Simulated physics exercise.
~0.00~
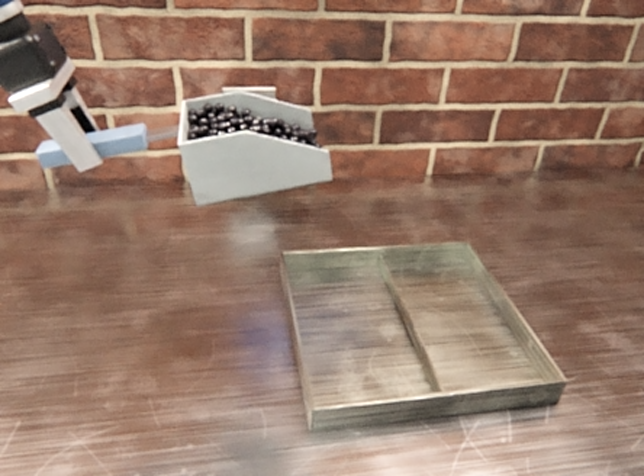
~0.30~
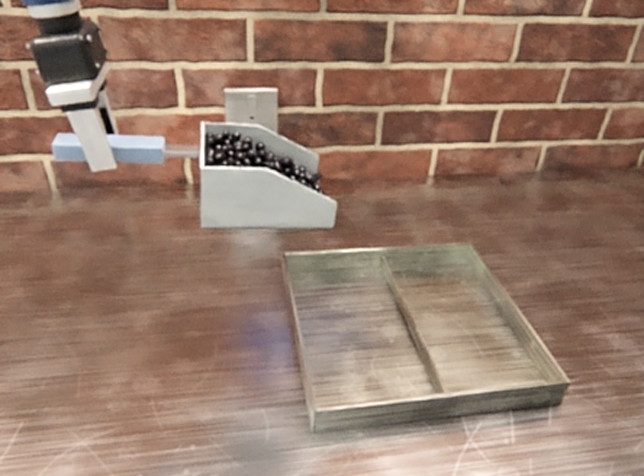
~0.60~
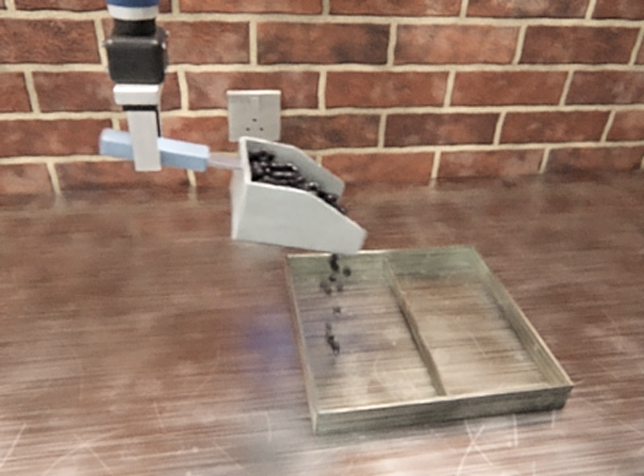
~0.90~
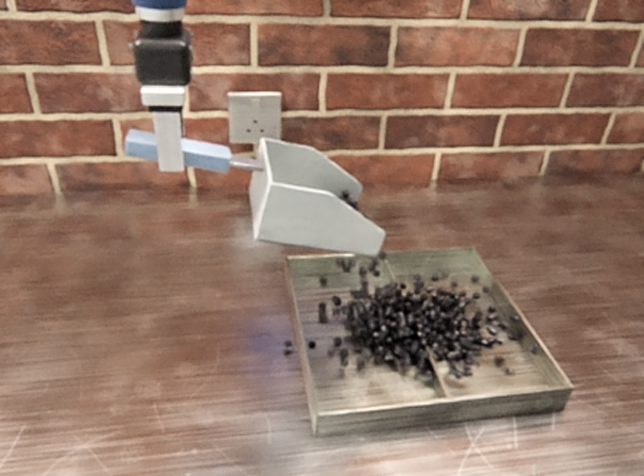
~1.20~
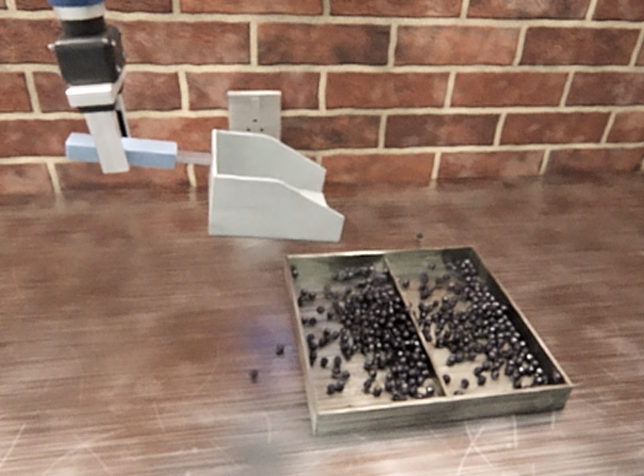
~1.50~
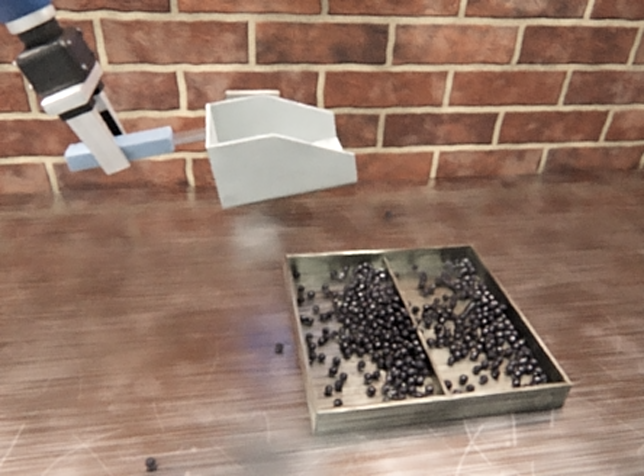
A brown, scratched tabletop stands before a red brick wall with a pale socket, seen from slightly above by a gently swaying camera. At the left, a black and white robot arm grips the blue handle of a grey scoop full of small black beads, while a shallow, divided tray sits at the right. The arm lowers the scoop, moves it right and tips its open front downward, and beads start to trickle out. They pour into the tray and spread across both sections. The arm then draws the emptied scoop back left, tilts it backward and raises it, leaving beads in both sections and a few on the table.
